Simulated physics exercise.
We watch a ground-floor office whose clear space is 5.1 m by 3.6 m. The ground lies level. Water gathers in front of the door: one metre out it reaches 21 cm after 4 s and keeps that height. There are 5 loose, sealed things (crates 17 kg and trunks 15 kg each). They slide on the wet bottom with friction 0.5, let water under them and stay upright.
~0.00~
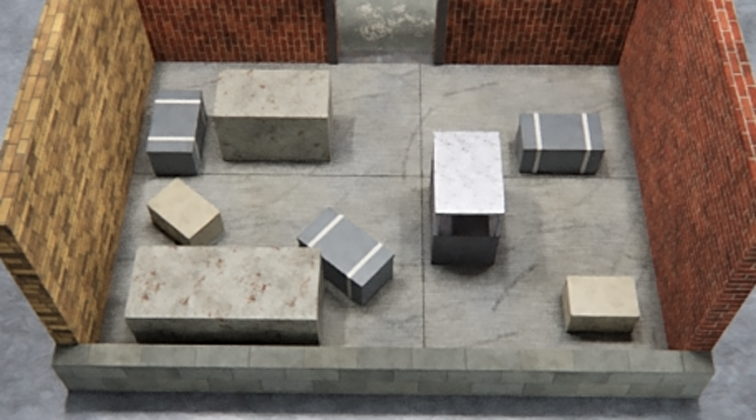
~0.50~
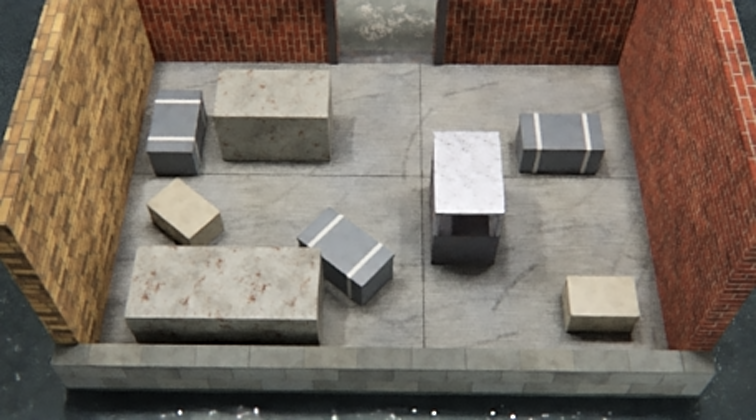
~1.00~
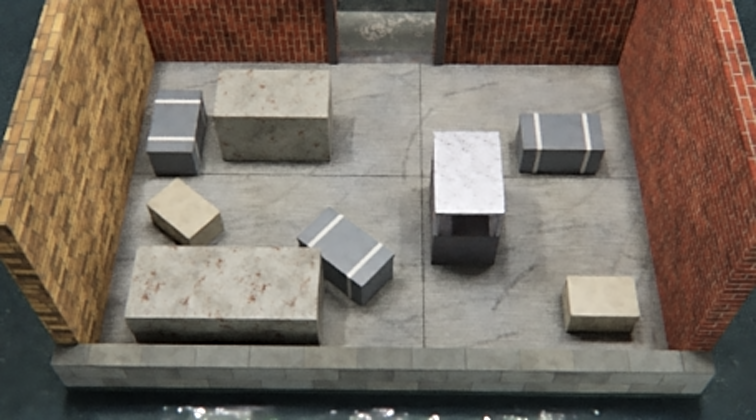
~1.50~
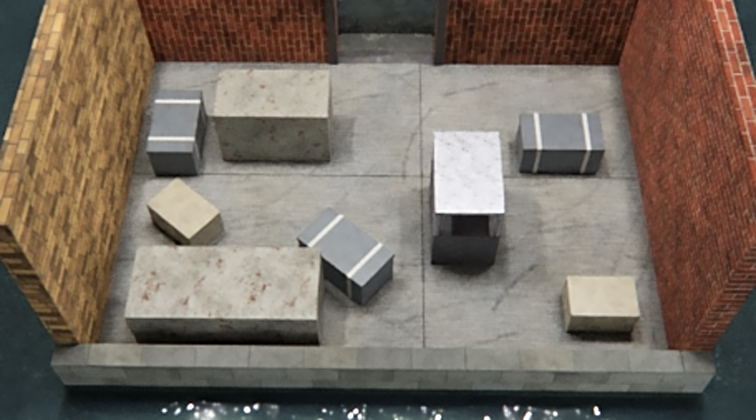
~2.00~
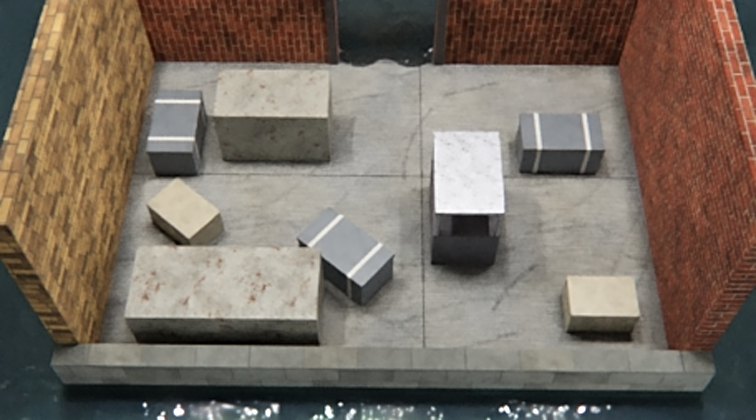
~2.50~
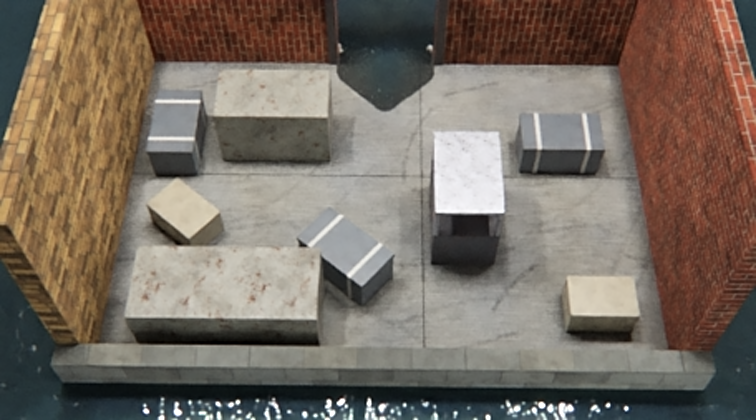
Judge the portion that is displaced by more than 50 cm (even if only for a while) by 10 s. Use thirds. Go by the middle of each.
That comes to less than a third.
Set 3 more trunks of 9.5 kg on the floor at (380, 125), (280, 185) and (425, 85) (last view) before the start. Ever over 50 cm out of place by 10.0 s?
In turn: More, short of it, more.
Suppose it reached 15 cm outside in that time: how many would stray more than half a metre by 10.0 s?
Then 0.
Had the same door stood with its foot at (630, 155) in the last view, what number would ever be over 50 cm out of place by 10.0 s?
In that case 1 of them.
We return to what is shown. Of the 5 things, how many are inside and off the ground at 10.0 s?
3 of them.
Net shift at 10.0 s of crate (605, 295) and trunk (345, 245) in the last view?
In that order: 30 cm, 60 cm.
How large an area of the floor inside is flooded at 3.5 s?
Some 2.5 m2.
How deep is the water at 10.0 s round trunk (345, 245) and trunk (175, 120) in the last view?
About 10 and 5 cm.
After 3.5 s 0 of 5 are over 50 cm from their spots; 0 afloat.
After 4.5 s 0 of 5 are over 50 cm from their spots; 0 afloat.
After 7.0 s 0 of 5 are over 50 cm from their spots; 1 afloat.
After 10.0 s 1 of 5 are over 50 cm from their spots, and 1 have been at some point; 3 afloat.
